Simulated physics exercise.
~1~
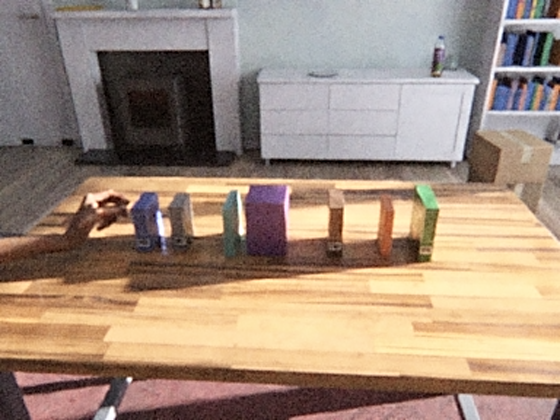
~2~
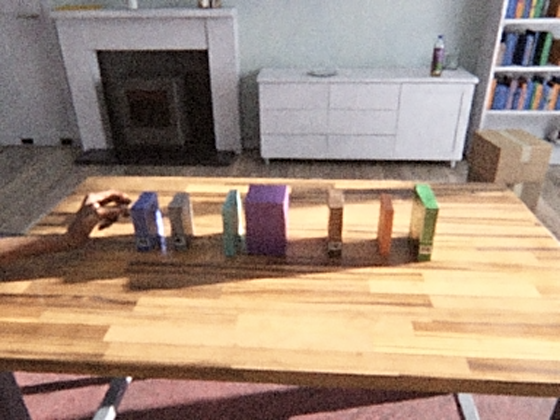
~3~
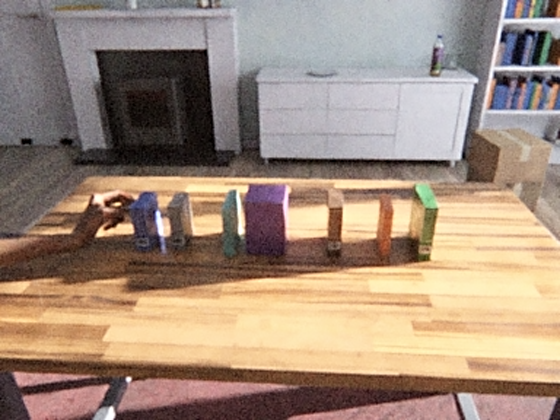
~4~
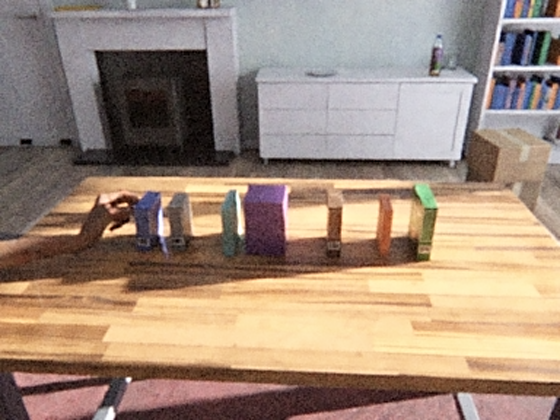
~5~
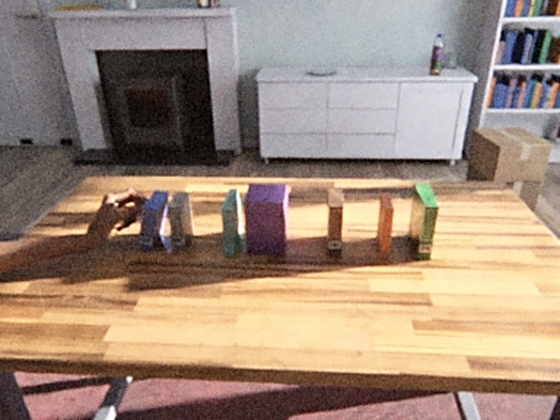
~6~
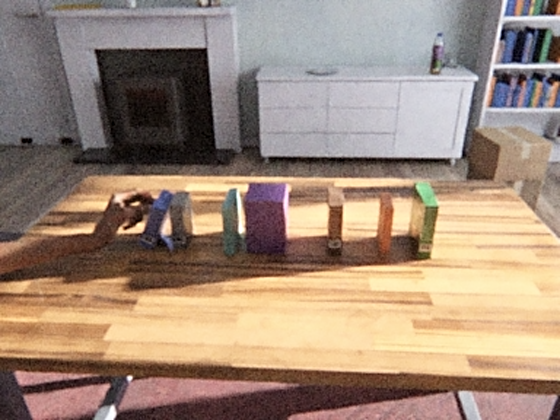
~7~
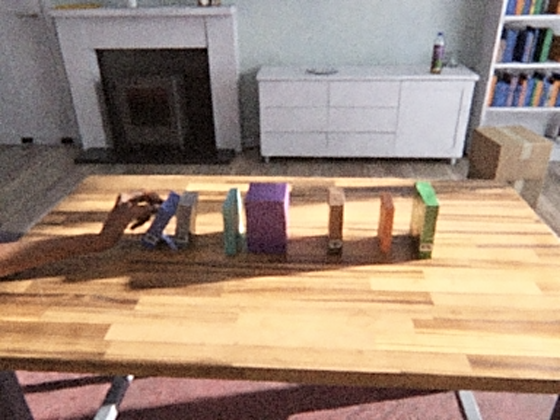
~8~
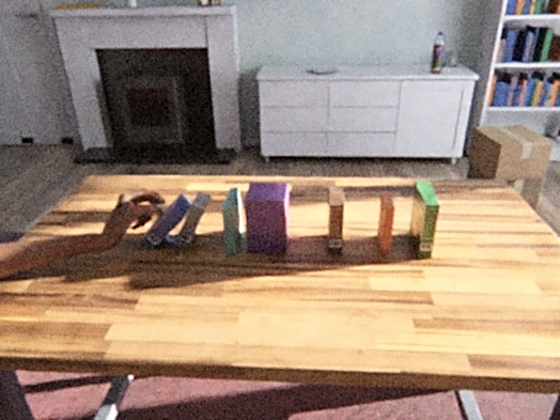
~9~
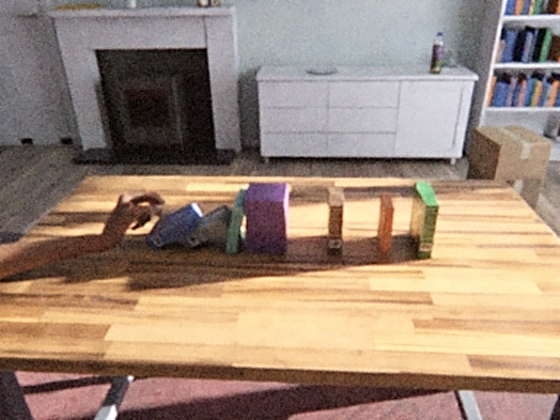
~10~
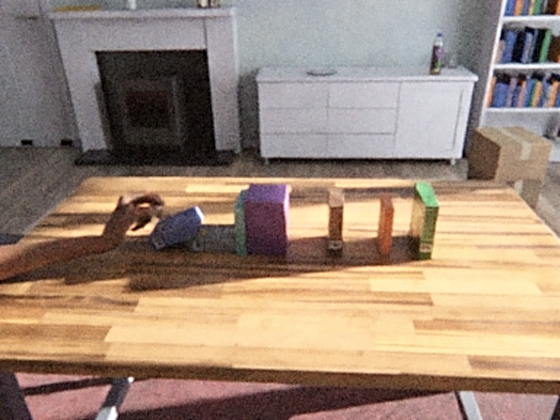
A hand tips the blue packet into the grey one, which falls against the turquoise block.
